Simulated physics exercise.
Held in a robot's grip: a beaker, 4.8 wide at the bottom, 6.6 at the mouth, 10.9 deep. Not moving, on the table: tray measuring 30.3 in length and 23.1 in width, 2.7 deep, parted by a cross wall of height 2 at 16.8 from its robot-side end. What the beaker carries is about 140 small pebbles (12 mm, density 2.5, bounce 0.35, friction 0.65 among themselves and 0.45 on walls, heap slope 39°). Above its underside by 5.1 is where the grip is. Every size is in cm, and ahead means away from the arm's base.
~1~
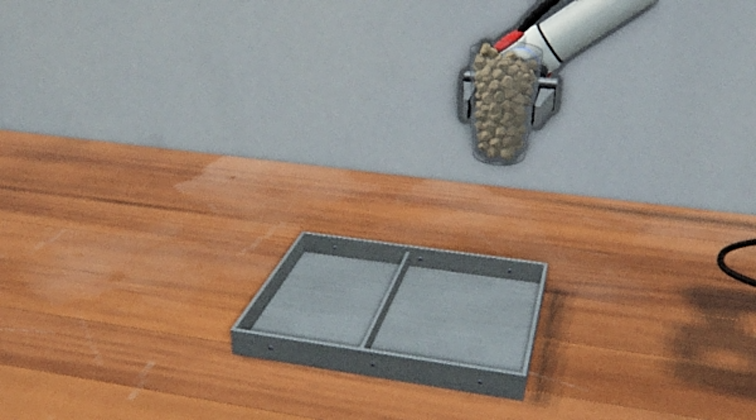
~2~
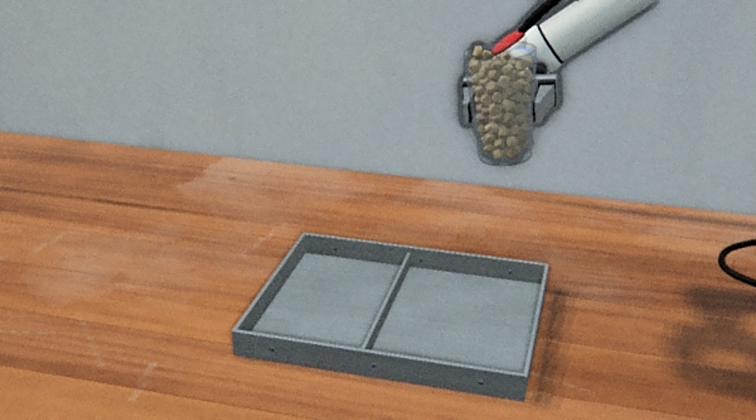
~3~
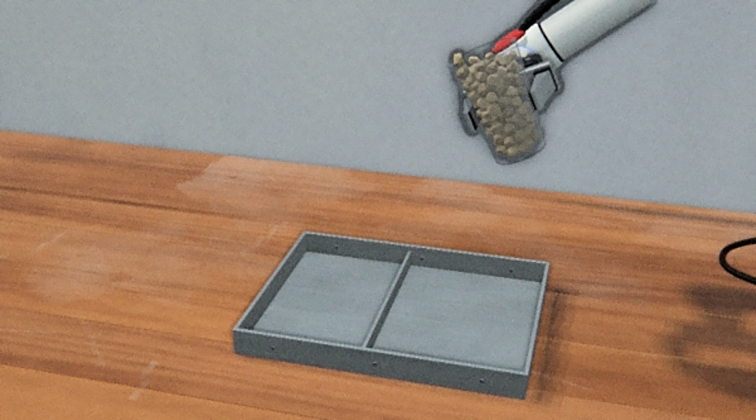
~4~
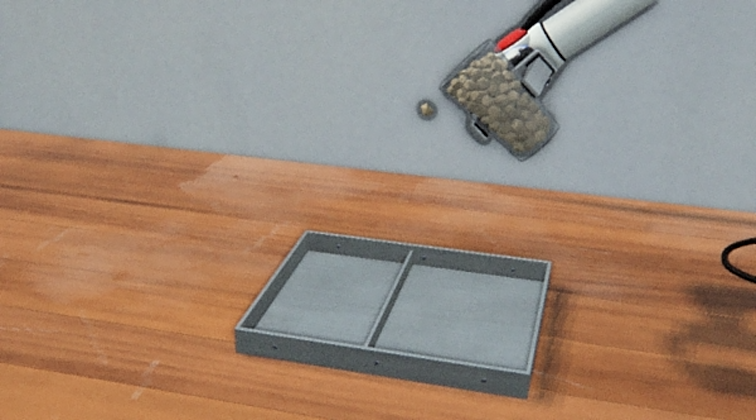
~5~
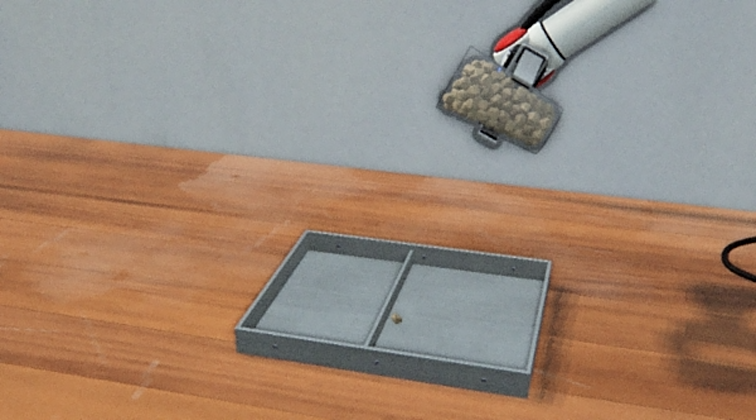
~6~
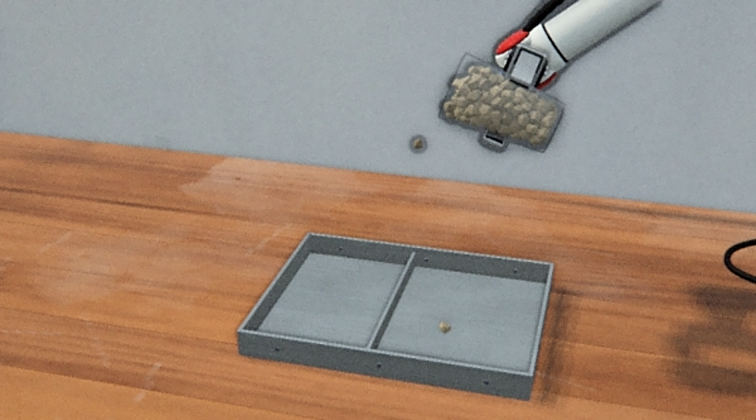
A robot arm tilts a clear beaker of pebbles leftward above a divided tray, dropping two.
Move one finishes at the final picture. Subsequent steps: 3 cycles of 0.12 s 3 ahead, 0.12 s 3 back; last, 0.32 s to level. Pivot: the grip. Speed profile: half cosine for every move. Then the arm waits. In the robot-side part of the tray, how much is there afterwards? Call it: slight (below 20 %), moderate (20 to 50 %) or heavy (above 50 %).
Slight.
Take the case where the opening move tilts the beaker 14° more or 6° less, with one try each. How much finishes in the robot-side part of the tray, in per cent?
They would come to near 25 and 10 per cent.
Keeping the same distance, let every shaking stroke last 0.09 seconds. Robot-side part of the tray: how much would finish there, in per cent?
In that case about 10 in a hundred.
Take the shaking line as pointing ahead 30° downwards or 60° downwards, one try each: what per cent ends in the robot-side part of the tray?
Near 10 and 0 percent respectively.
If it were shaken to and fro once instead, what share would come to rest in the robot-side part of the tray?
It would then be around 5 per cent.
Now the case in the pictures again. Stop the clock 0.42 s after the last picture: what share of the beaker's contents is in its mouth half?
That share comes to roughly 60 percent.
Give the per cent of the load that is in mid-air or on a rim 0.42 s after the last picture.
It amounts to roughly 3 in a hundred.
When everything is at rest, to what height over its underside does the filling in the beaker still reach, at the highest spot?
Roughly 9.5 cm.
Then, 0.42 s later, tilted 71° forward, highest piece 28 above the table; 114 in the beaker, 10 in the robot-side part, 9 in the far-side part, 4 in flight or on a rim.
Then, 0.83 s later, tilted 52° forward, highest piece 28 above the table; 101 in the beaker, 18 in the far-side part, 17 in the robot-side part, 1 in flight or on a rim.
Then, 1.24 s later, level, highest piece 31 above the table; 101 in the beaker, 18 in the robot-side part, 18 in the far-side part.
Then, 2.29 s later, level, highest piece 31 above the table; 101 in the beaker, 18 in the robot-side part, 18 in the far-side part.
At rest, 101 in the beaker, 18 in the robot-side part, 18 in the far-side part. That is 13 % in the robot-side part of the tray.
